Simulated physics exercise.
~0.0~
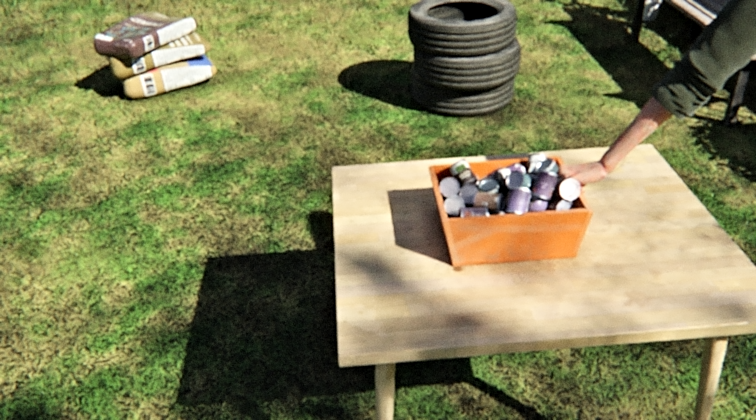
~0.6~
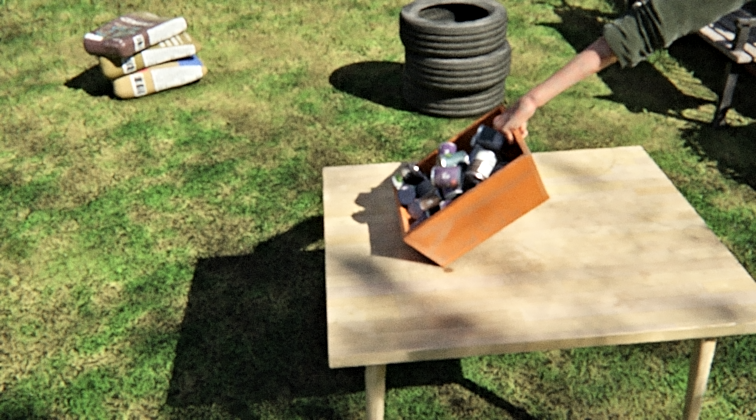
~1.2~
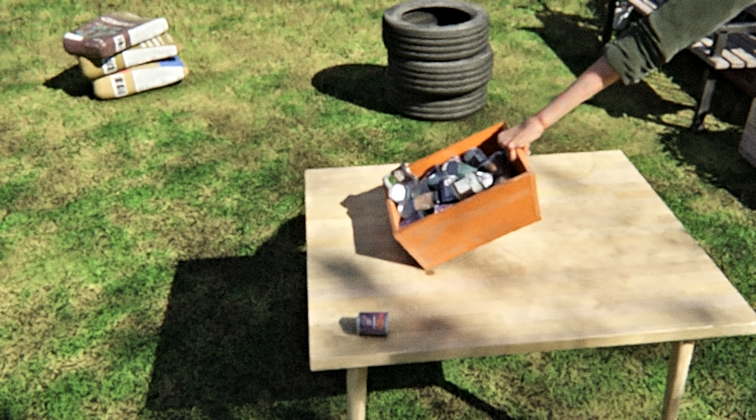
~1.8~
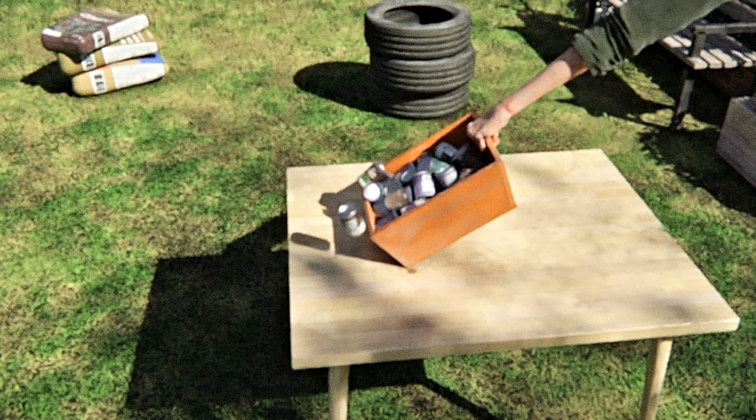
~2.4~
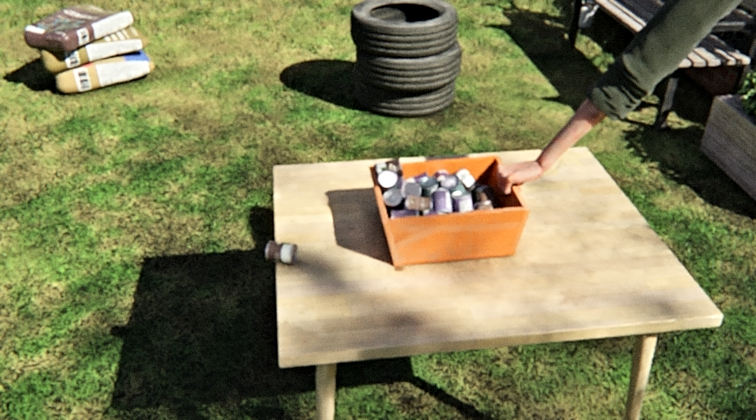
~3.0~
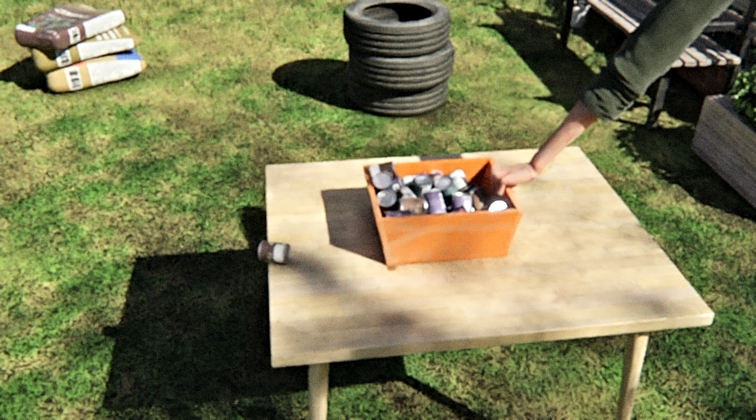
An orange tote full of small tins was tipped up at its right end by a hand on a wooden table, and a couple of tins tumbled out before it was lowered flat, leaving one lying near the table's left edge.
